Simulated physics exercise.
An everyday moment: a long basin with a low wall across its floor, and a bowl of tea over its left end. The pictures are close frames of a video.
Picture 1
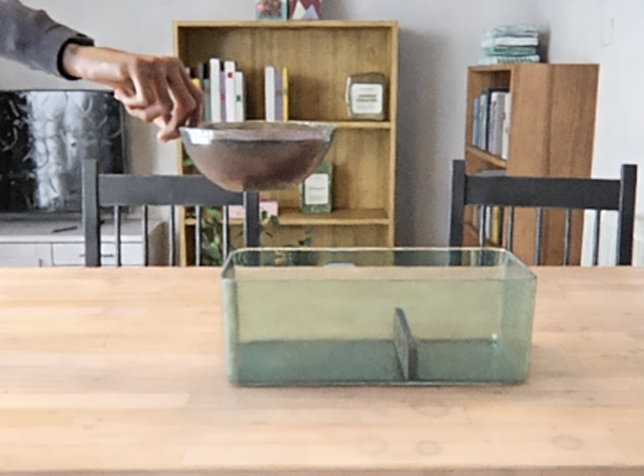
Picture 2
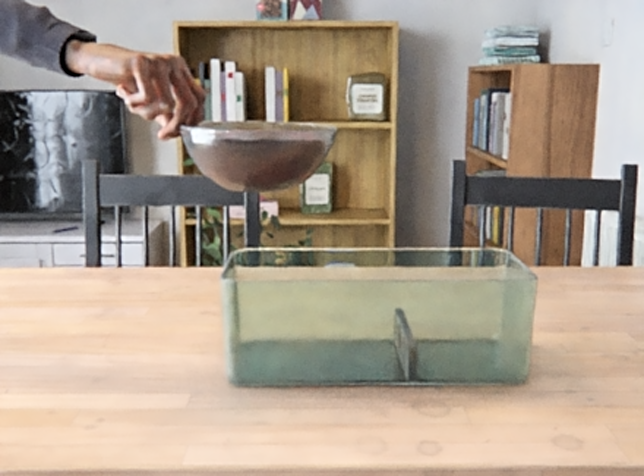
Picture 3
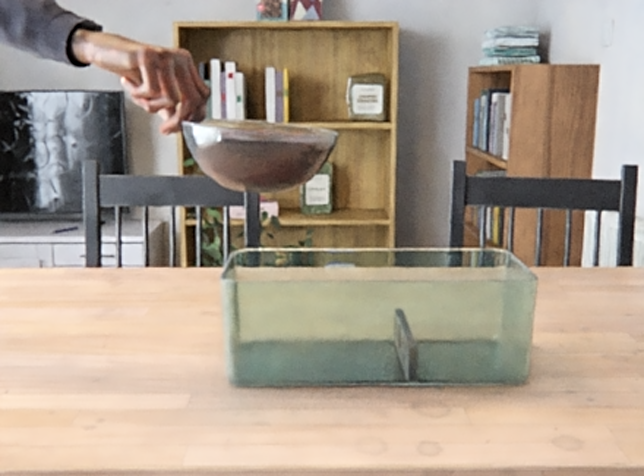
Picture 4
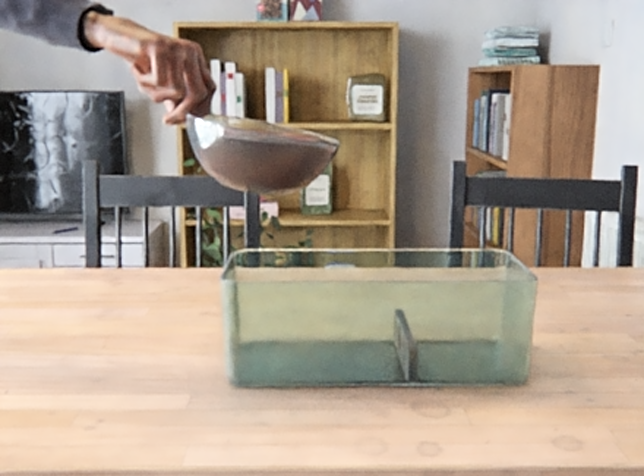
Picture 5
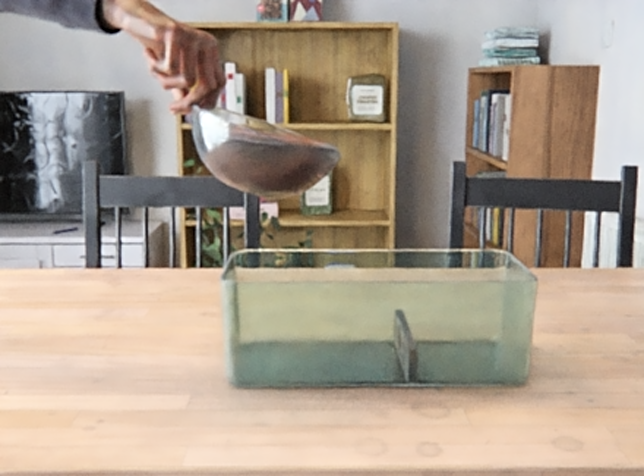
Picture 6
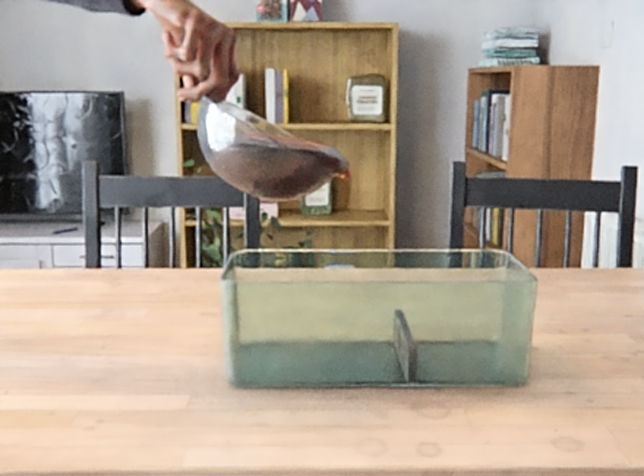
A hand tilts a bowl of brown liquid rightward above a long, clear greenish basin.
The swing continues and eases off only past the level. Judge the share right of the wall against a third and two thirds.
The share right of the wall is under a third.
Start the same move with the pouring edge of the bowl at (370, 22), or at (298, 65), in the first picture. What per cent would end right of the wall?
First some 65, then 10 per cent.
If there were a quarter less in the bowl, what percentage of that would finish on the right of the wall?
About 10 per cent.
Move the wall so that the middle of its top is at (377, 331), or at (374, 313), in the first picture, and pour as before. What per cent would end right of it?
Near 55 % and 55 %.
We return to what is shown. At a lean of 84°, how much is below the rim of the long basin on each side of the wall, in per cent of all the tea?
Some 45 per cent left and 15 right.
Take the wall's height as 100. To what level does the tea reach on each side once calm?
Left: 50 %. Right: 20 %.
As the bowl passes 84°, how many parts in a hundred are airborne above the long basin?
Some 30 per cent.
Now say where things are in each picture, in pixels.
Tilt 0°; pouring edge (335, 128); surface from (186, 136) to (330, 136); the long basin's rim runs from (227, 265) to (521, 265); the wall's top is at (405, 327), in the first picture.
Tilt 1°; pouring edge (336, 130); surface from (188, 135) to (331, 137), in the second picture.
Tilt 5°; pouring edge (337, 136); surface from (190, 133) to (333, 140), in the third picture.
Tilt 11°; pouring edge (339, 145); surface from (193, 131) to (335, 143), in the fourth picture.
Tilt 19°; pouring edge (339, 156); surface from (199, 132) to (337, 150); 2 per cent is over the edge, in the fifth picture.
Tilt 29°; pouring edge (338, 170); surface from (204, 136) to (327, 158); 9 per cent is over the edge, in the sixth picture.
A moment on, the bowl is tipped on its side and 12 per cent is still to pour, 44 is left of the wall and 14 right of it.
Next, the bowl is tipped on its side and 0 per cent is still to pour, 77 is left of the wall and 18 right of it.
Then the bowl is tipped on its side and 0 per cent is still to pour, 75 is left of the wall and 21 right of it.
Later the bowl is tipped on its side and 0 per cent is still to pour, 74 is left of the wall and 22 right of it.
In the end 74 per cent lies left of the wall, 22 right of it and 4 outside.
